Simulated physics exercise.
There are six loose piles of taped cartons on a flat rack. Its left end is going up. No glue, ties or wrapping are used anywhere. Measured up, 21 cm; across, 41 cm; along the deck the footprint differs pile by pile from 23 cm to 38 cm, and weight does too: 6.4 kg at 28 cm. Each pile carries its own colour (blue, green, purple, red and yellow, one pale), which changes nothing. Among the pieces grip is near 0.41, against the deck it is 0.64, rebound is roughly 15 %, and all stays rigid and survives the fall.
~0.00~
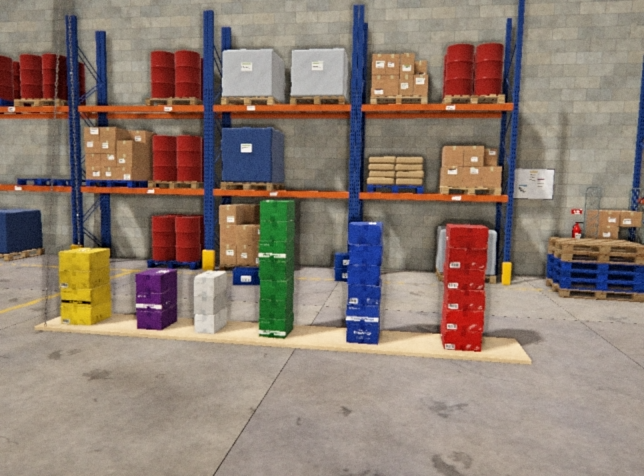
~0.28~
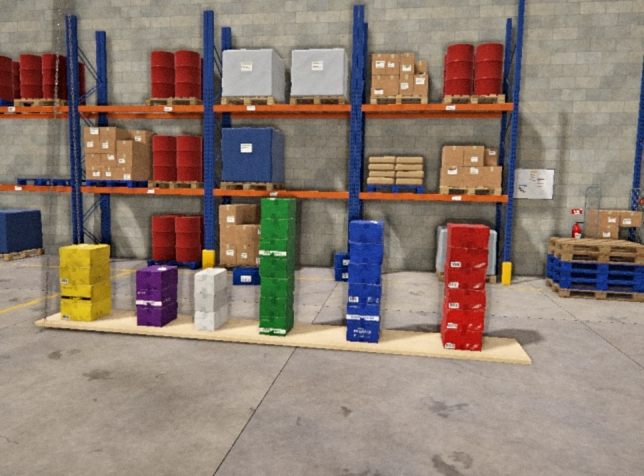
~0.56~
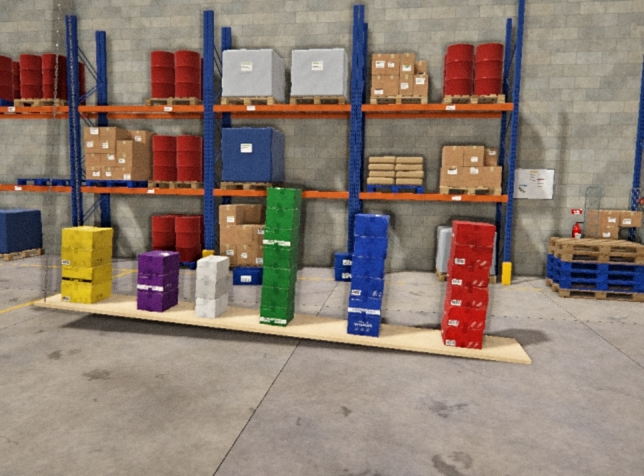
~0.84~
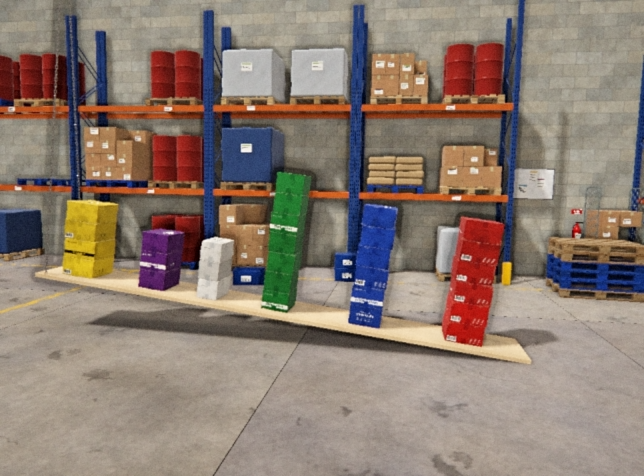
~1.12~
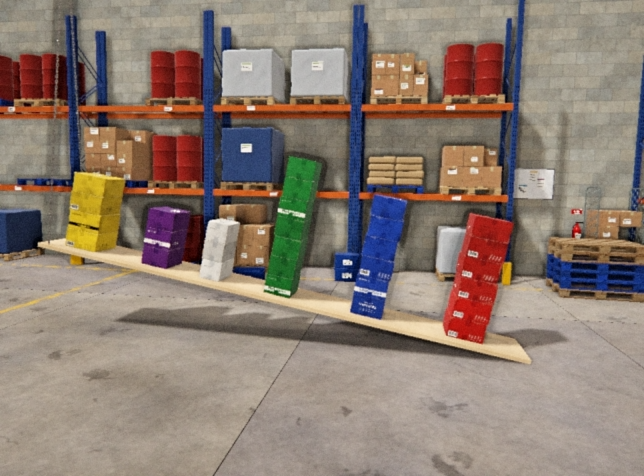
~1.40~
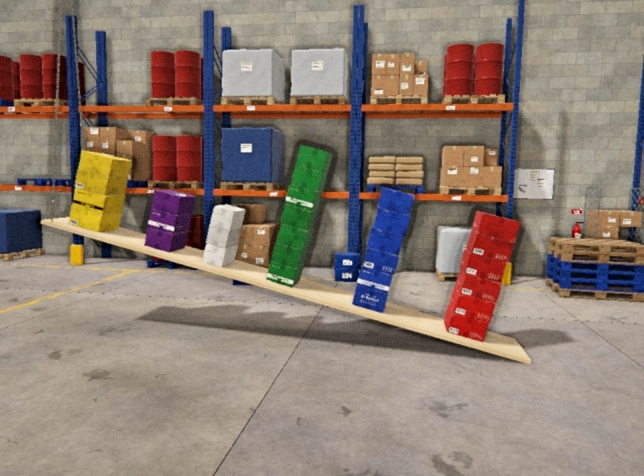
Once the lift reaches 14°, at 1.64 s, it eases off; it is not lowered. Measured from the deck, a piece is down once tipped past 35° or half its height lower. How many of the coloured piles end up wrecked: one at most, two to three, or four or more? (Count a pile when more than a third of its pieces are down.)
It takes more than one but under four.
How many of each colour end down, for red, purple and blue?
Red 5, purple 0, blue 6.
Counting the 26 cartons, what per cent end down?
About 70% of them.
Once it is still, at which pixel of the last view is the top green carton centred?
Its centre finishes around pixel (461, 286) in the last picture.
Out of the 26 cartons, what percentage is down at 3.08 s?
70 per cent by then.
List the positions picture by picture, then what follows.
In the first frame (we follow the side turned to the camera; leans and shifts are taken against what carries them), middle of the deck's edge (264, 344) slope 0°; top yellow carton (74, 262); top red carton (469, 238); no other piece has moved.
The second frame shows middle of the deck's edge (264, 342) slope 1°; top green carton (275, 209).
The third frame shows middle of the deck's edge (264, 331) slope 3°; top yellow carton (77, 239).
The fourth frame shows middle of the deck's edge (265, 315) slope 7°; top green carton (290, 184).
The fifth frame shows middle of the deck's edge (268, 300) slope 10°; top green carton (301, 169).
The sixth frame shows middle of the deck's edge (270, 288) slope 13°; top green carton (312, 158) displaced 20 mm; top blue carton (396, 202); 2 stirred so far.
Around 1.96 s, slope 14°; none of the 26 other cartons down, 13 disturbed; top green carton tipped 20°; top blue carton tipped 4°.
Around 2.48 s, slope 14°; 10 of the 26 other cartons down; top blue carton tipped 20°, 12 cm lower; top green carton tipped 4°, 45 cm lower.
Around 3.08 s, slope 14°; 18 of the 26 other cartons down; top red carton on its side; top green carton tipped 52°, 88 cm lower.
Finally (4.3 s), slope 14°; 18 of the 26 other cartons down; top red carton upside down; top blue carton on its side. Wrecked, blue, green and red. Seen by the last camera, middles, top blue carton near (522, 334).
